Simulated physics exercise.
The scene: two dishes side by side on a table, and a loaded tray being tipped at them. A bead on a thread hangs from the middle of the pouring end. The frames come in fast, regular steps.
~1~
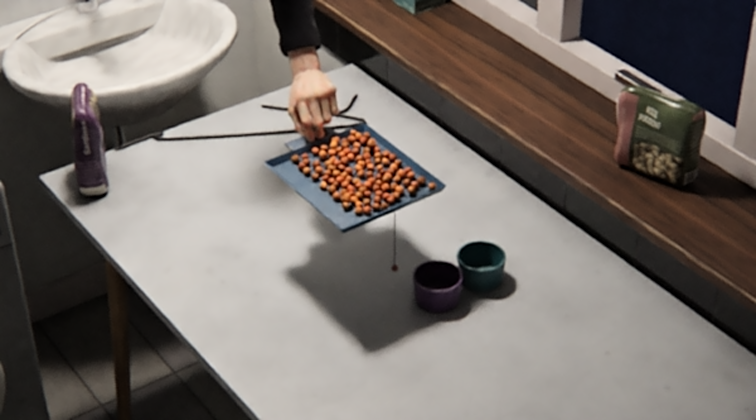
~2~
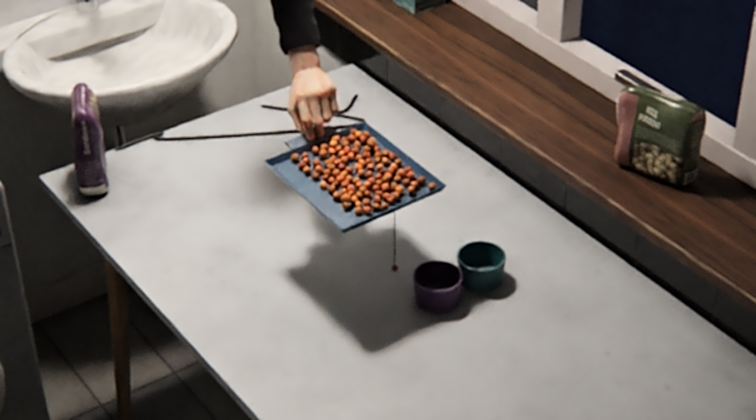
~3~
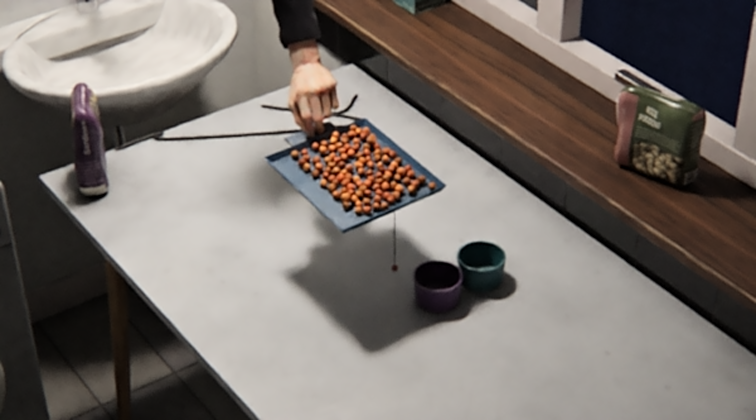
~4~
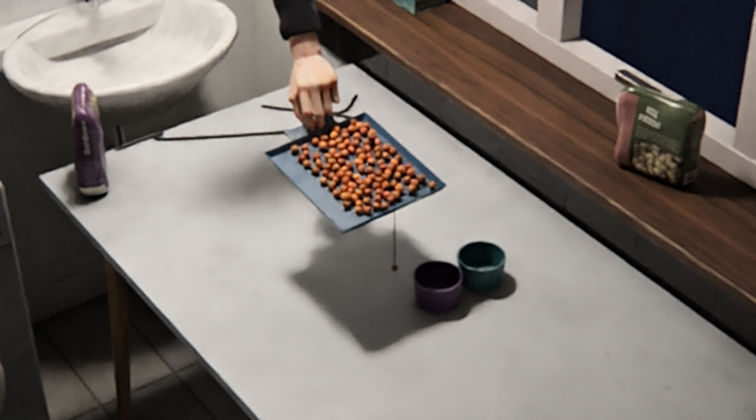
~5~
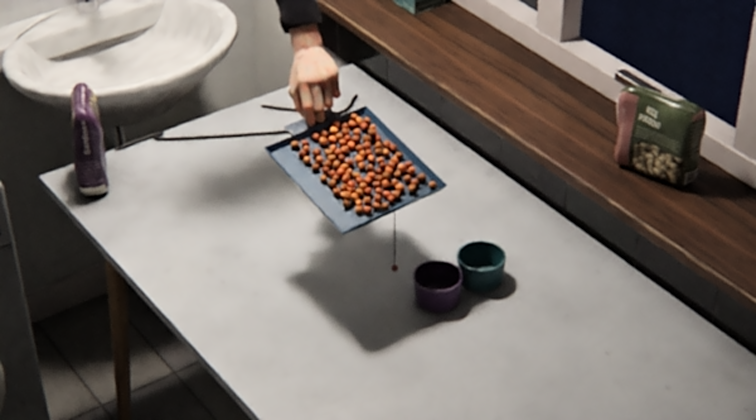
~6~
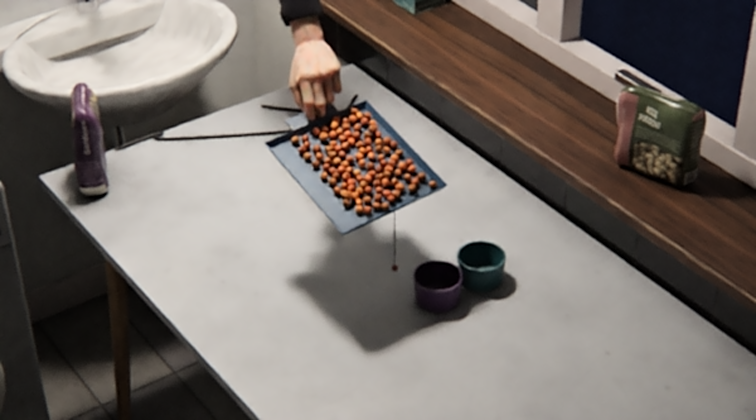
A hand held a blue tray of orange coated peanuts above a table with a purple dish and a teal one, and slowly raised its back edge, tilting it slightly toward the front.
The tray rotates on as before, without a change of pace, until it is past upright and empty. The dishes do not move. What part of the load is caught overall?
Together they catch only the smaller part.
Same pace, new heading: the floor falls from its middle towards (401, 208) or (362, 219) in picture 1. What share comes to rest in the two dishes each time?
First some 50, then 0 per cent.
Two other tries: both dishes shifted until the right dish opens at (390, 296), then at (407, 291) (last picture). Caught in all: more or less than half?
One: Most of it. Two: Above a half.
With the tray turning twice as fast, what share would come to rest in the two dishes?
Near 10 %.
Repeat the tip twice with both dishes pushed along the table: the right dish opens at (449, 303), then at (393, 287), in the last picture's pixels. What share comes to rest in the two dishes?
Roughly 0 per cent, and 60 per cent.
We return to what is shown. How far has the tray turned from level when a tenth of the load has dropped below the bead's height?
At some 70 degrees.
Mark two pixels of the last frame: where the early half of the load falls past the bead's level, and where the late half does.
Around (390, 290) and then (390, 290).
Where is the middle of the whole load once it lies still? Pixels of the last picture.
At about (393, 325).
Shortly afterwards, tray tipped steeply; all but a few on the tray; only a few outside both; a little in the air.
Next, tray tipped right over; a little in the left dish; the bulk outside both; a little in the air.
Some moments later, tray tipped past a quarter turn; a little in the left dish; the bulk outside both.
In the end, tray tipped past a quarter turn; a little in the left dish; none at all in the right dish; the bulk outside both.
